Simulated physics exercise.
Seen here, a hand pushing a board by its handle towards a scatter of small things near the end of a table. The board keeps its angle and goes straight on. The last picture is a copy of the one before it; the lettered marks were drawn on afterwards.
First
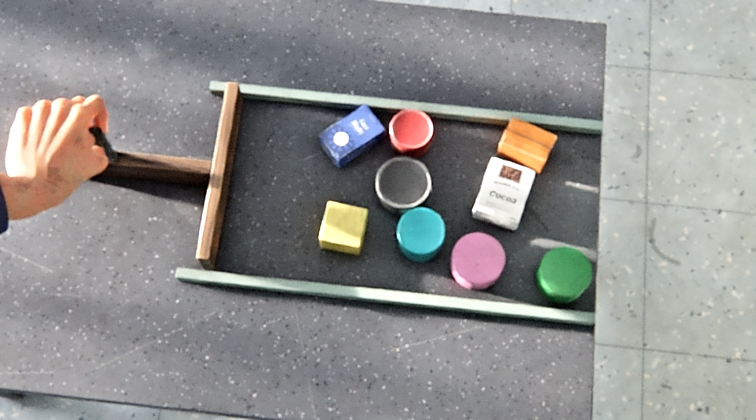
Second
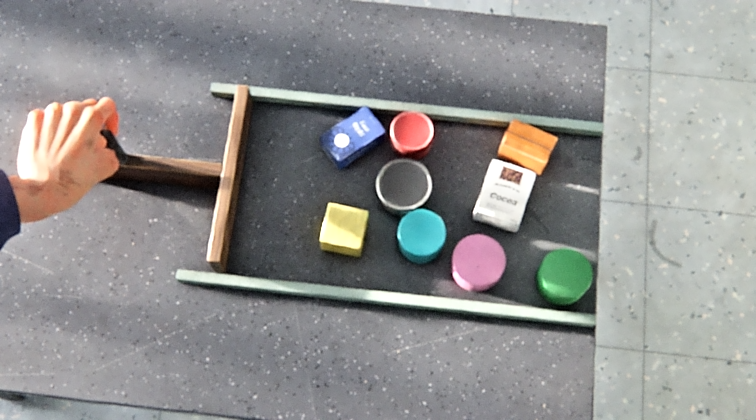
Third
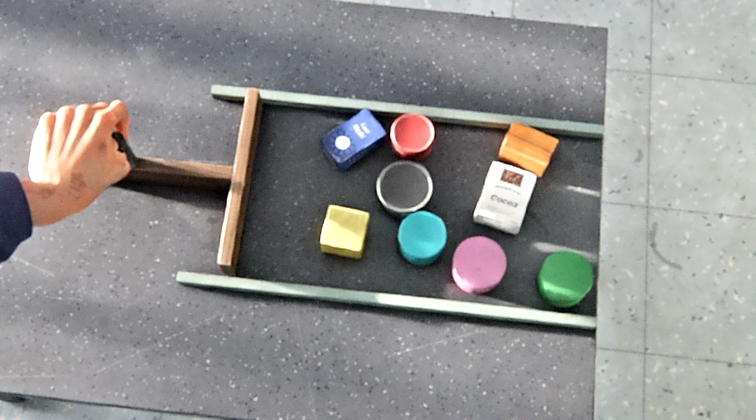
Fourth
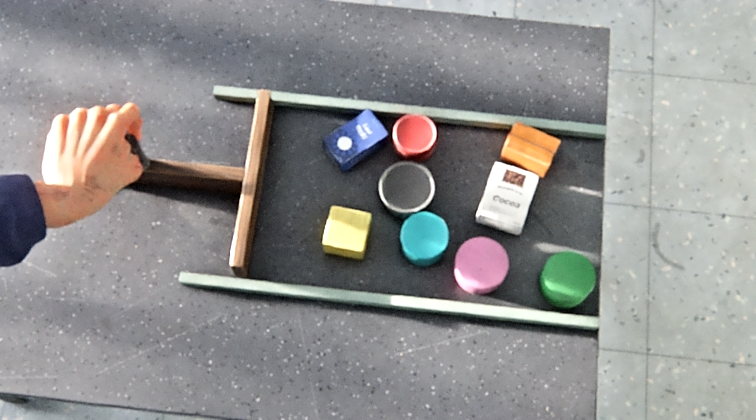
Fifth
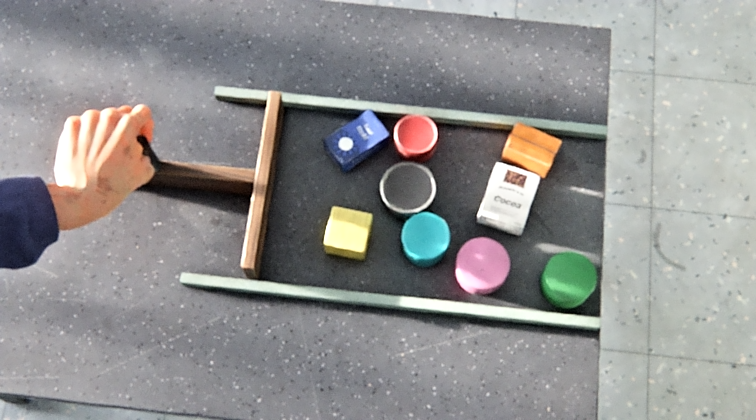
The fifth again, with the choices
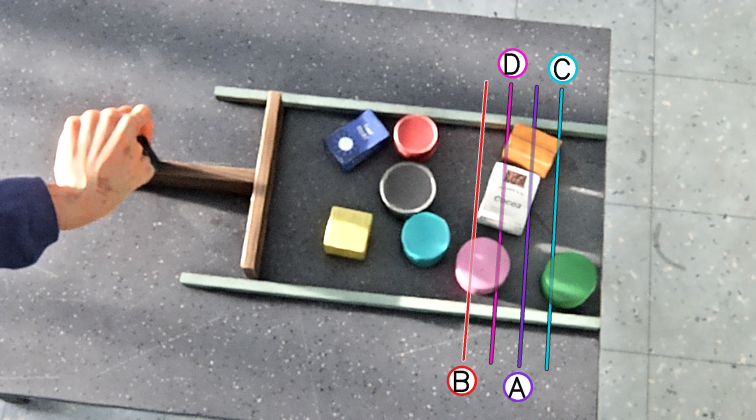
A hand at the left pushes a wooden board by its handle slowly rightward between two pale green rails on a dark speckled tabletop, seen from above beside a grey tiled floor. Ahead sit a blue box, red tub and yellow block, dark and teal round containers in the middle, and orange, white, pink and green items at right. The board closes some of the gap without touching them, while the objects and view stay almost still.
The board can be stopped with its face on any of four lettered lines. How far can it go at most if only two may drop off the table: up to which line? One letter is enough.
No farther than D.
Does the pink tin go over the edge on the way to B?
By then, no.
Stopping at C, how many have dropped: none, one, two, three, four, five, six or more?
In all, six or more.
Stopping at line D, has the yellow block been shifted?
By then, yes.
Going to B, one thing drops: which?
The green tin.
On the marked copy, A at (528, 220); B at (476, 214); C at (555, 222); D at (502, 217).
Taking D. A third of the way, board (348, 186); red tub (440, 141); blue box (391, 144).
Two thirds of the way, board (435, 195); green tin (583, 285); orange box (548, 153).
When it is over, board (501, 202); orange box over the edge; green tin over the edge; two fallen.
As for the rest, A drops three; B is within the limit but short; C drops six.
